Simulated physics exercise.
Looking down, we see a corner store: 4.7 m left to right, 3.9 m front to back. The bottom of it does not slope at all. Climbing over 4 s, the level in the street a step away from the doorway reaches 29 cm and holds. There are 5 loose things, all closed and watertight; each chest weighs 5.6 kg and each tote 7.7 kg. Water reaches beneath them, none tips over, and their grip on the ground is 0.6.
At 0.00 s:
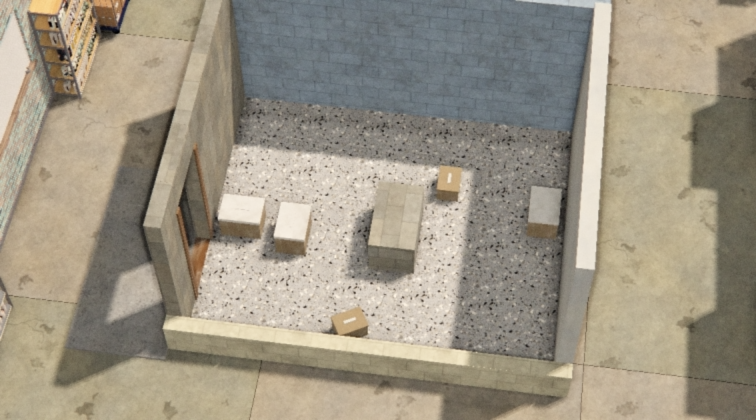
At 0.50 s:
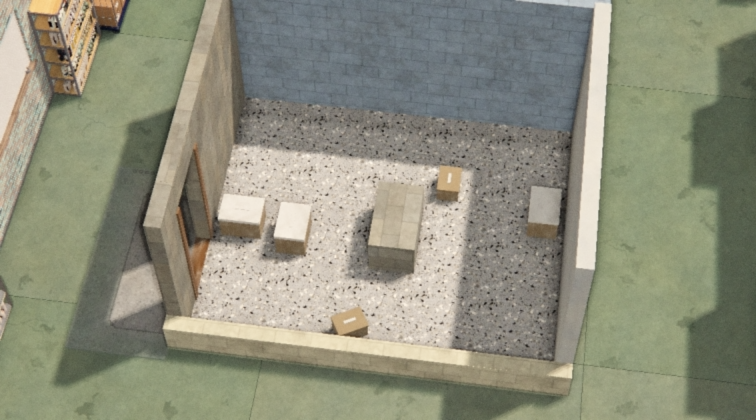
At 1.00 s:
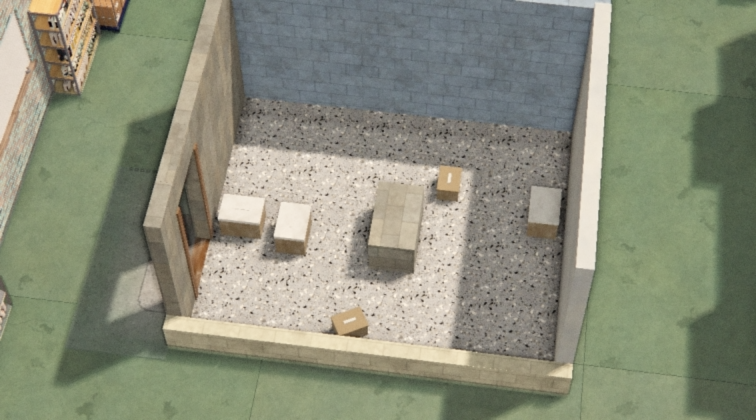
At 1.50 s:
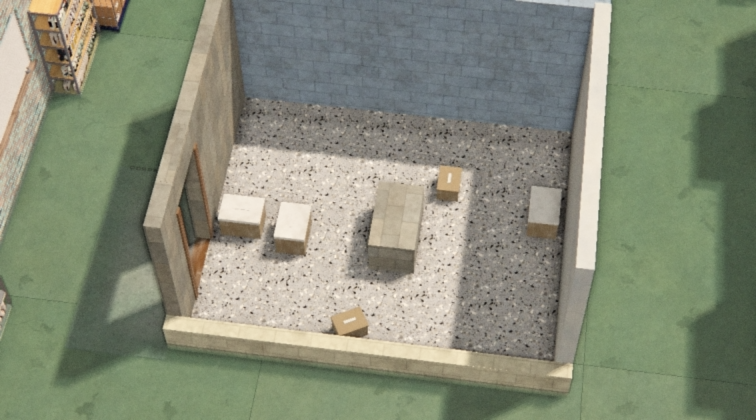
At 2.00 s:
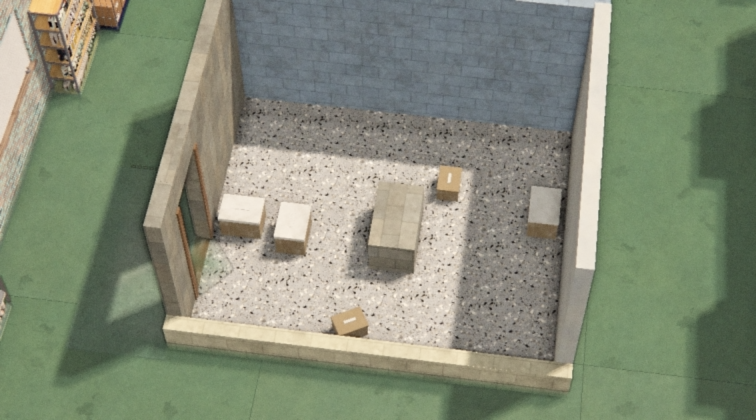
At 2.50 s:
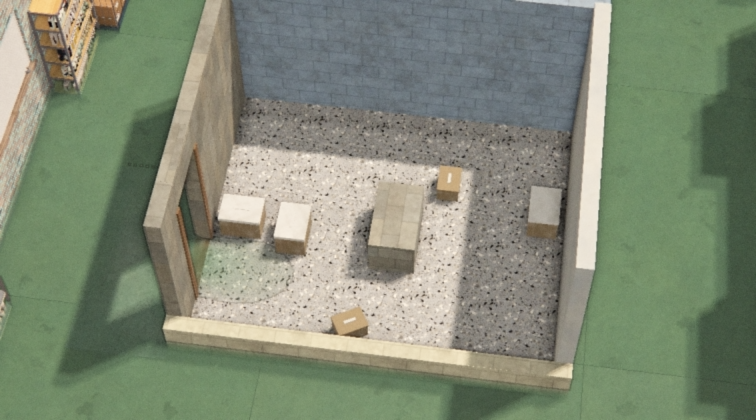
At first, the ground around a roofless corner store is bare and tan, and boxes sit on its speckled floor. Green-tinted water then covers the ground outside, closing over the grey patch by the left doorway. Finally, a thin sheet enters there and spreads a little way inside, while the boxes stay still.
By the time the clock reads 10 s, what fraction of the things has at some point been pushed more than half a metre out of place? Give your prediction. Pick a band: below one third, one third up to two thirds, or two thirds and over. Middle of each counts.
The share is one third up to two thirds.
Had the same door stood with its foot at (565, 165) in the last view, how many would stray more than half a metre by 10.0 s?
4.
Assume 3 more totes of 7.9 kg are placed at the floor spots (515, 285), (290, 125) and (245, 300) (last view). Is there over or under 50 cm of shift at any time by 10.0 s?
Taking them in order, the first is beyond that distance, the second is within that distance and the third is beyond that distance.
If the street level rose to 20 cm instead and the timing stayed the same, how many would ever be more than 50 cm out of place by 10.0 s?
Count under that change: 3.
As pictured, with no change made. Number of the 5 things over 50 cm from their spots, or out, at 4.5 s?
1.
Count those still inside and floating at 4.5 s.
0.
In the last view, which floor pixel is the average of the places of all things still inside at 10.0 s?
Averaged position, last view: Near pixel (379, 178).
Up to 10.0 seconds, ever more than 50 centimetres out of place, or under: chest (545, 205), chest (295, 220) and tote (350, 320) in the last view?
Result, in turn: Exceeded / exceeded / exceeded.
After 3.5 s 0 of 5 are over 50 cm from their spots; 0 afloat.
After 4.5 s 1 of 5 are over 50 cm from their spots; 0 afloat.
After 7.0 s 2 of 5 are over 50 cm from their spots; 2 afloat.
After 10.0 s 3 of 5 are over 50 cm from their spots, and 3 have been at some point; 4 afloat.
